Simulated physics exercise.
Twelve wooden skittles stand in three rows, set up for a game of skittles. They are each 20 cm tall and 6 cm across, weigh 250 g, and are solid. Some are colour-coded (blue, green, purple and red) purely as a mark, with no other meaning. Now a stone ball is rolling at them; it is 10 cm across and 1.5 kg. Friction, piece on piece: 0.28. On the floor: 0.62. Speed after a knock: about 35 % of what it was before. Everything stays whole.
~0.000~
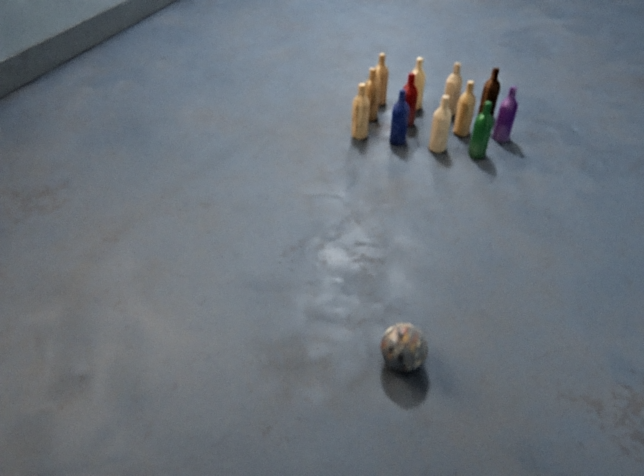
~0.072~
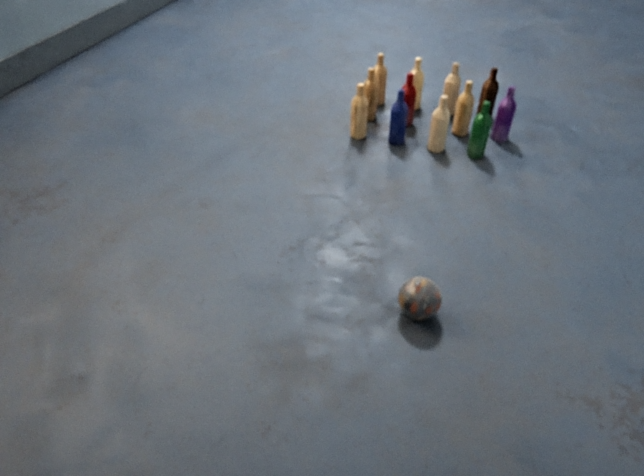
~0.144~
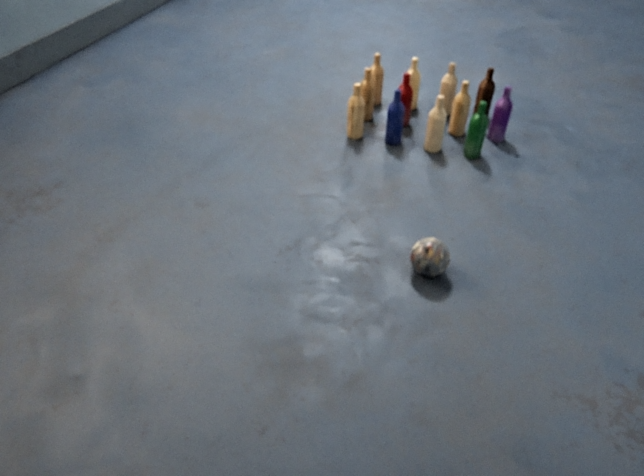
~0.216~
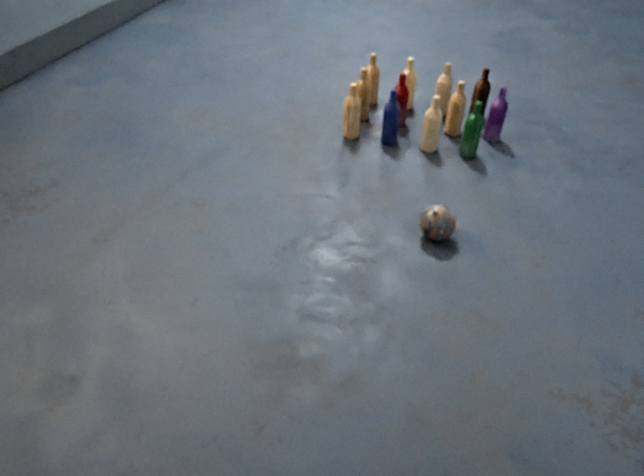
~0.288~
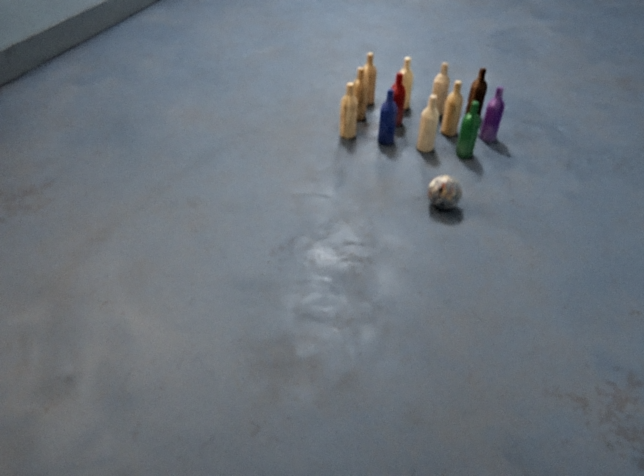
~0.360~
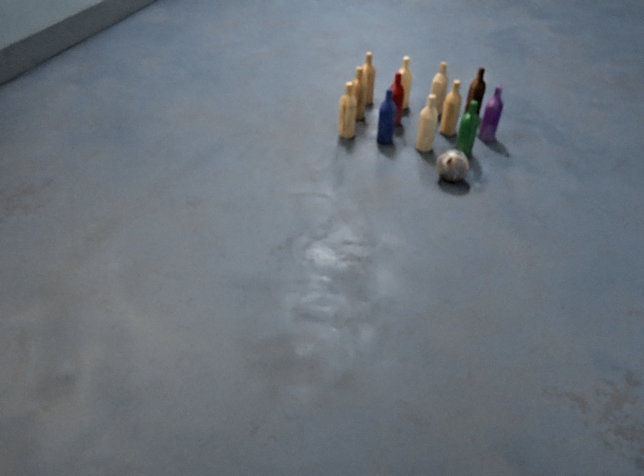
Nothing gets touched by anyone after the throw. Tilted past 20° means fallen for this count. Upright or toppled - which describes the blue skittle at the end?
Oh, that one pulls through.
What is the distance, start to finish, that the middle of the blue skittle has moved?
Around 0 cm, start to finish.
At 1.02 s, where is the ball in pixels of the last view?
You'll find it near (492, 75).
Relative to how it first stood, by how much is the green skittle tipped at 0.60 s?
I'd put it at roughly 30 degrees away from its starting angle.
After 0.60 s, ball still moving; 2 of the 12 skittles over; blue skittle unmoved; purple skittle 39° from how it stood.
After 1.02 s, ball still moving; 5 of the 12 skittles over; blue skittle unmoved; purple skittle lying flat.
In the end (1.5 s), ball rolling away; 5 of the 12 skittles over; blue skittle unmoved; green skittle lying flat; purple skittle lying flat. From the last view, middles, blue skittle near (387, 116), green skittle near (507, 41).
